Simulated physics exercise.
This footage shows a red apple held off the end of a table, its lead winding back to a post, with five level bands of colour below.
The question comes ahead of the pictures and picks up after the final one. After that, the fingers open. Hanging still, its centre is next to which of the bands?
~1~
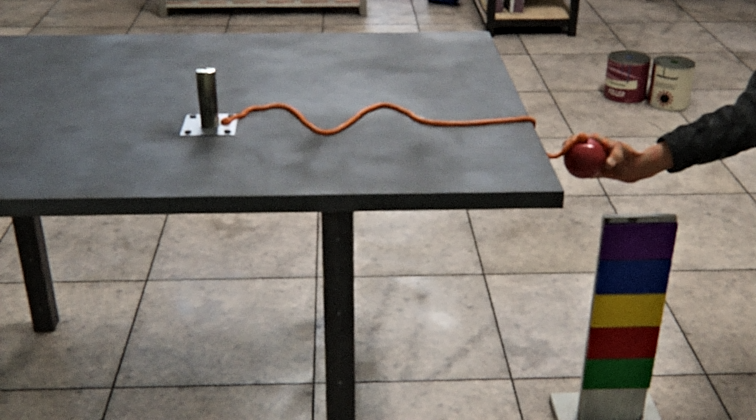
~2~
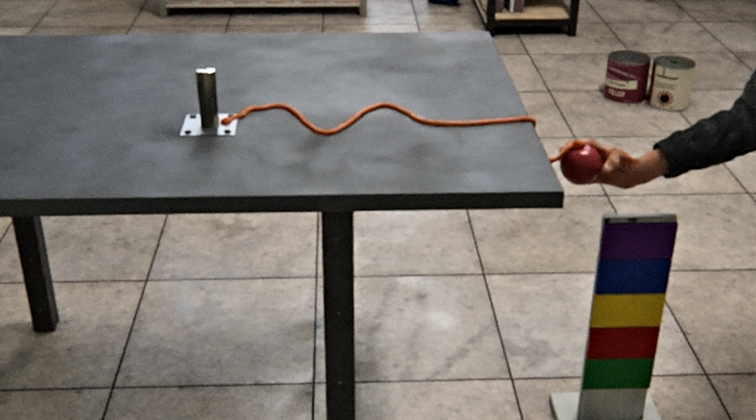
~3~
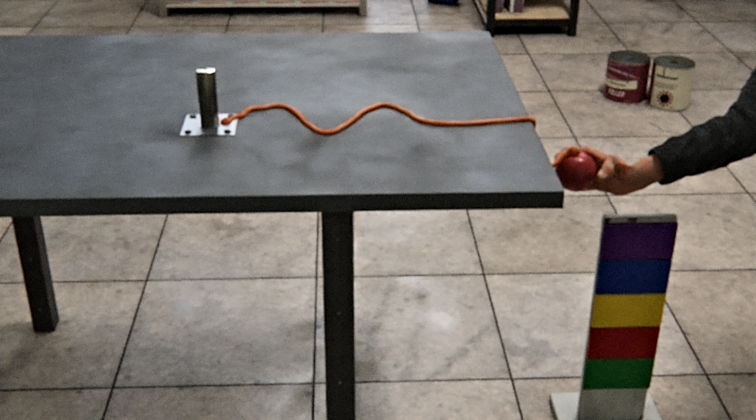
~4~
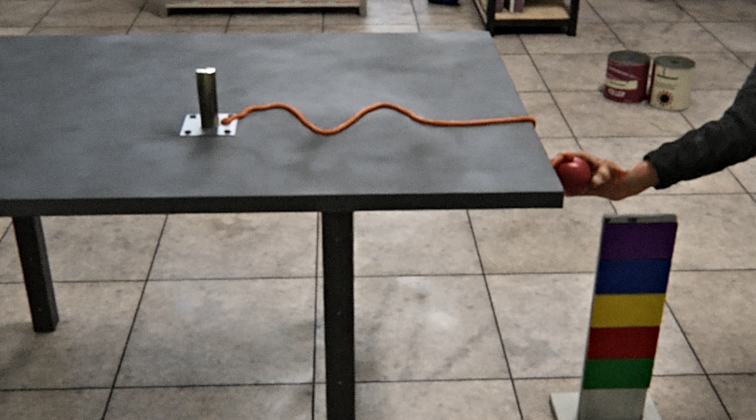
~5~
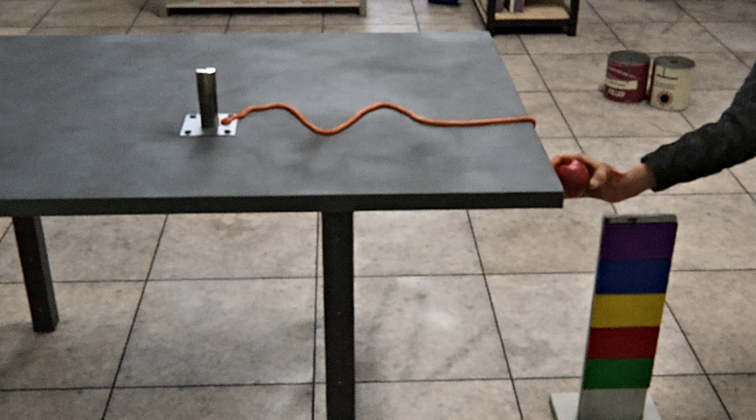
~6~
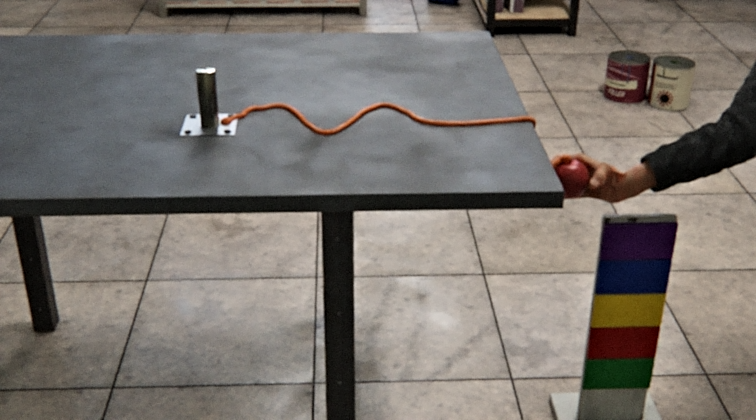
Its middle rests at the yellow band.
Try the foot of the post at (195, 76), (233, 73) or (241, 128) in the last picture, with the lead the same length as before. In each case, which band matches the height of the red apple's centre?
Result 1: Blue. Result 2: Yellow. Result 3: Red.
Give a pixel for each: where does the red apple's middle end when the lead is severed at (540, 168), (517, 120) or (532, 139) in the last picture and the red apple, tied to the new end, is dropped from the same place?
Cut 1: About (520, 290). Cut 2: About (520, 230). Cut 3: About (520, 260).
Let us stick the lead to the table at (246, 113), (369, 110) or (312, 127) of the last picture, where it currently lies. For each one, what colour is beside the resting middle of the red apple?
In sequence it's yellow, then purple, and lastly blue.
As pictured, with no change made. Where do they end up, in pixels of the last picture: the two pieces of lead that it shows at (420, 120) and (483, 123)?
Around (530, 128); the other one around (525, 185).
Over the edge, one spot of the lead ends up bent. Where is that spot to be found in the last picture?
Around (415, 118).
Early on, apple near (524, 300); level with yellow.
Midway, apple near (506, 316); level with yellow.
Finally, apple near (513, 319); level with yellow. At yellow.
